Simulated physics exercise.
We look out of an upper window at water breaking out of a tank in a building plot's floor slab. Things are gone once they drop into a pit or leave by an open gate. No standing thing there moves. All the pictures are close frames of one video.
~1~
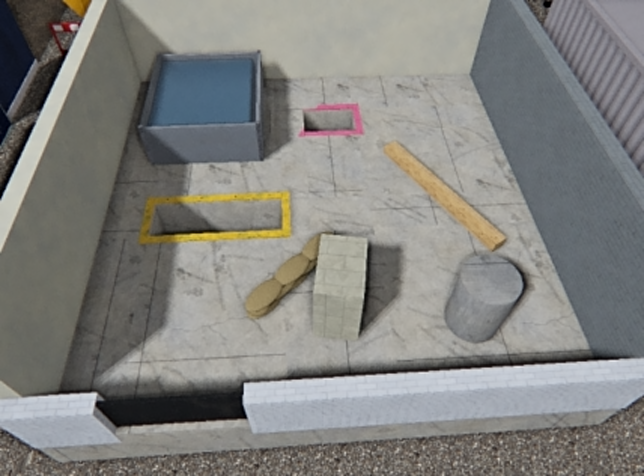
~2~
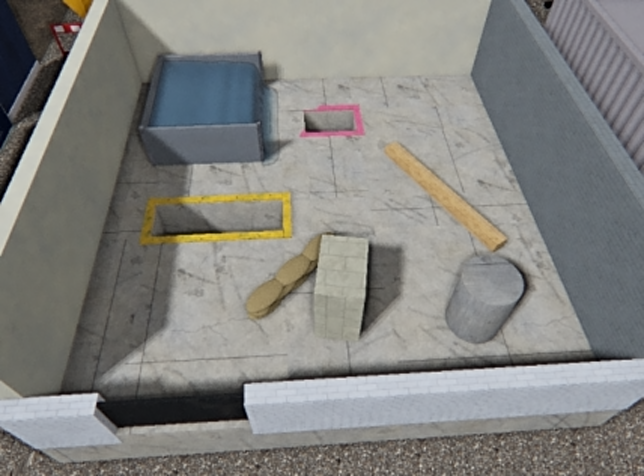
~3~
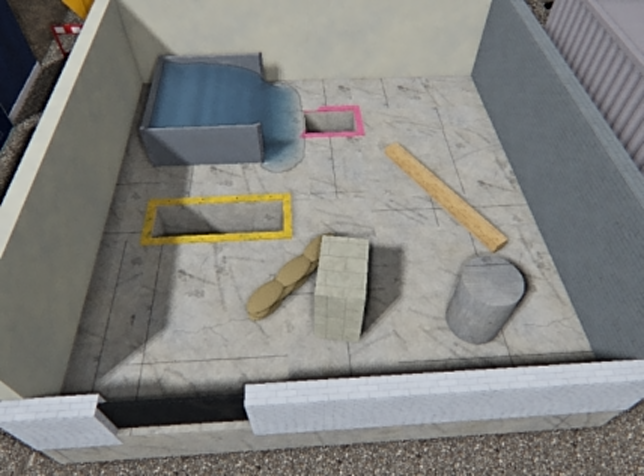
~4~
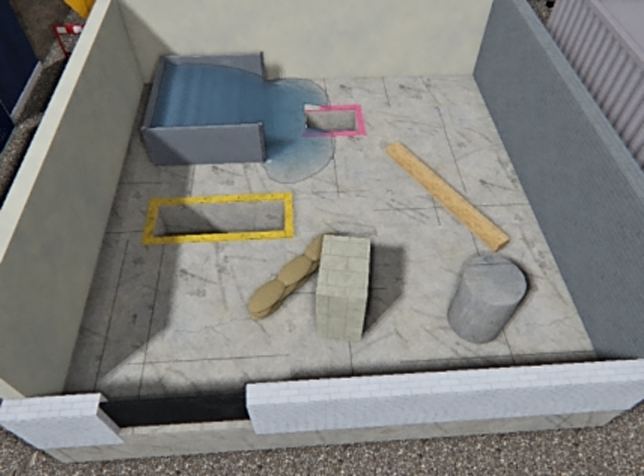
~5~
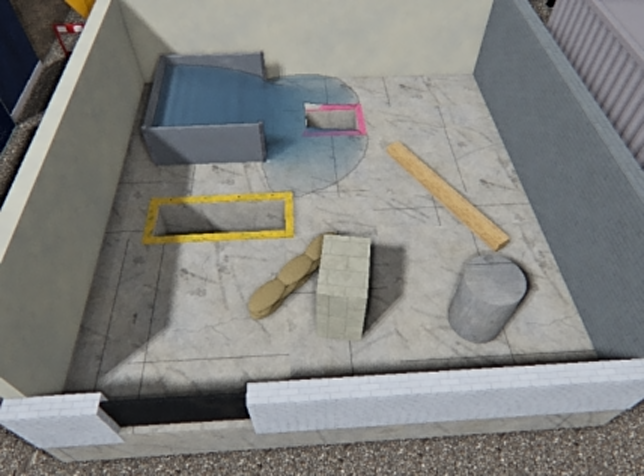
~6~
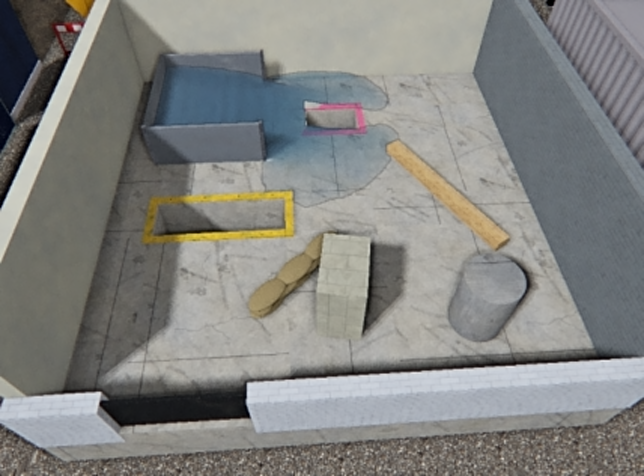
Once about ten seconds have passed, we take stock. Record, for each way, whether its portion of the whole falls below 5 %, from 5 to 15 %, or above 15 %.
Recorded: The gate: Below 5 %; the pink pit: Above 15 %; the yellow pit: Below 5 %.
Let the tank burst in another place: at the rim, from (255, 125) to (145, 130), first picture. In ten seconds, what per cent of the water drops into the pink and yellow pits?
In percent: Pink 0, yellow 65.
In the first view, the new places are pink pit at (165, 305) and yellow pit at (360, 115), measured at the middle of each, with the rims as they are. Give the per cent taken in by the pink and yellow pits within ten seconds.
Per cent: Pink 2, yellow 35.
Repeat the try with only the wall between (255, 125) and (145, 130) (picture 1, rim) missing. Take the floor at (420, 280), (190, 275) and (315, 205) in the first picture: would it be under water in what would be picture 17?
First spot submerged, second spot spared, third spot submerged.
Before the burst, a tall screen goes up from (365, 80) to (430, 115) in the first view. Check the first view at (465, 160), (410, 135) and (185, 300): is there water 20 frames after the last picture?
Listed order - wet, wet, dry.
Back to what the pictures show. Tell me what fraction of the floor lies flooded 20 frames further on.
That should be about 50 %.
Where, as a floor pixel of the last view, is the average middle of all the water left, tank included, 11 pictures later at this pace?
Around pixel (326, 127) of the last picture.
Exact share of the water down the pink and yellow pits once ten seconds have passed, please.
The first comes to roughly 42 percent, the second to roughly 0 percent.
A moment on, water covers 35 % of the floor; the gate 0 %, the pink pit 17 %, the yellow pit 0 %.
Next, water covers 40 % of the floor; the gate 0 %, the pink pit 27 %, the yellow pit 0 %.
Then, water covers 50 % of the floor; the gate 0 %, the pink pit 33 %, the yellow pit 0 %.
Later, water covers 60 % of the floor; the gate 0 %, the pink pit 38 %, the yellow pit 0 %.
In the end, water covers 75 % of the floor; the gate 0 %, the pink pit 42 %, the yellow pit 0 %.
